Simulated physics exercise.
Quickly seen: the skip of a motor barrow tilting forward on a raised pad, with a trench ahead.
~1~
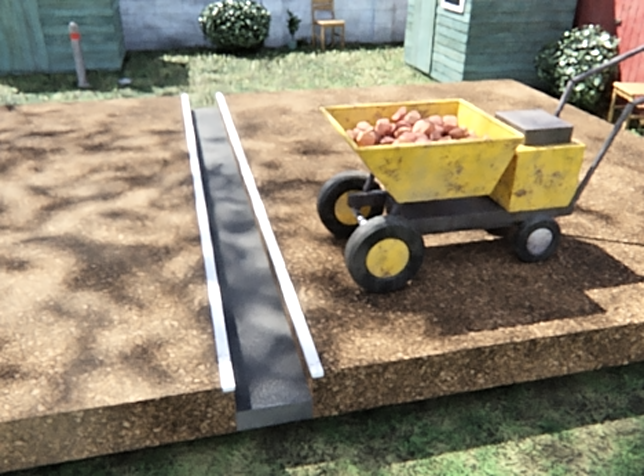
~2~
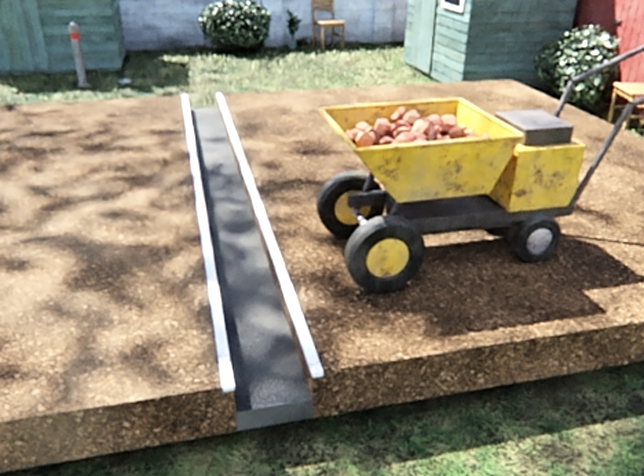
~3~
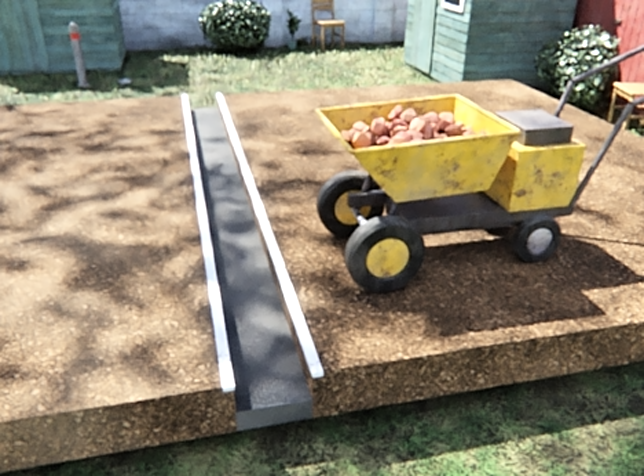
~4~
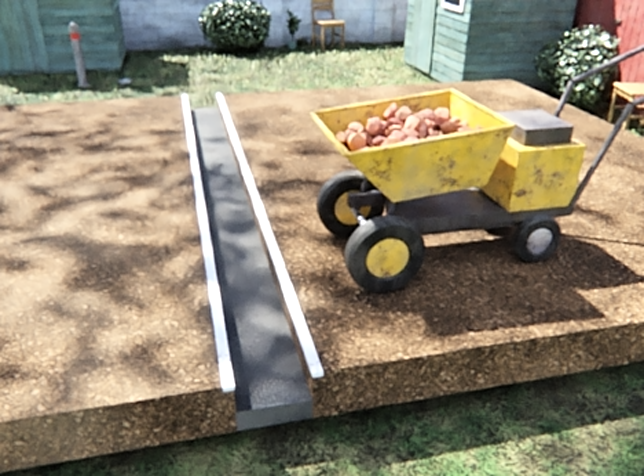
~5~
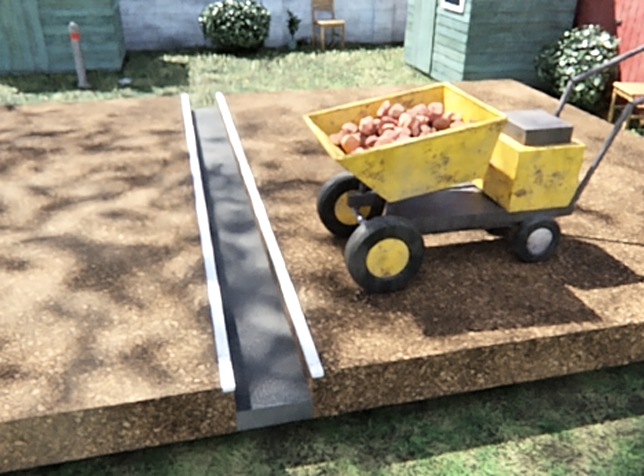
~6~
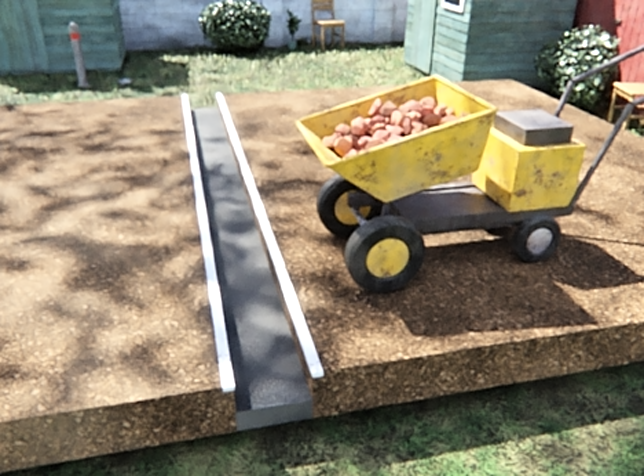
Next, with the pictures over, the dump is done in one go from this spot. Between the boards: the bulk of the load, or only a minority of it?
The trench will most likely get the bulk of it.
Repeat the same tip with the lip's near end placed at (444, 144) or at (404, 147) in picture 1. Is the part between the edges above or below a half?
Try 1 - short of half; try 2 - the lion's share.
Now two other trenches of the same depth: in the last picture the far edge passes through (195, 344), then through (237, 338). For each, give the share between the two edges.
In order: Near 100, then 60 percent.
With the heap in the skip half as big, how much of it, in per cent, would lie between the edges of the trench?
It would be around 100 per cent of the load.
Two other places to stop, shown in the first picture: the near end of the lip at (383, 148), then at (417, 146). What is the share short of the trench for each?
Some 0 % then some 20 %.
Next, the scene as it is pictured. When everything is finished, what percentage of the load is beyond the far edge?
It comes to close to 20 %.
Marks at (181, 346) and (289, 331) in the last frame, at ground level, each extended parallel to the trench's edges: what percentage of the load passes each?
Close to 10 and 90 per cent respectively.
Soon, skip tipped steeply; all in the skip.
A while on, skip tipped right over; most in the skip; about a quarter in or heaped over the trench; a stray few beyond it; a stray few falling.
Towards the end, skip tipped right over; a small part in the skip; most in or heaped over the trench; about a quarter beyond it.
Finally, skip tipped right over; a stray few in the skip; most in or heaped over the trench; about a quarter beyond it.
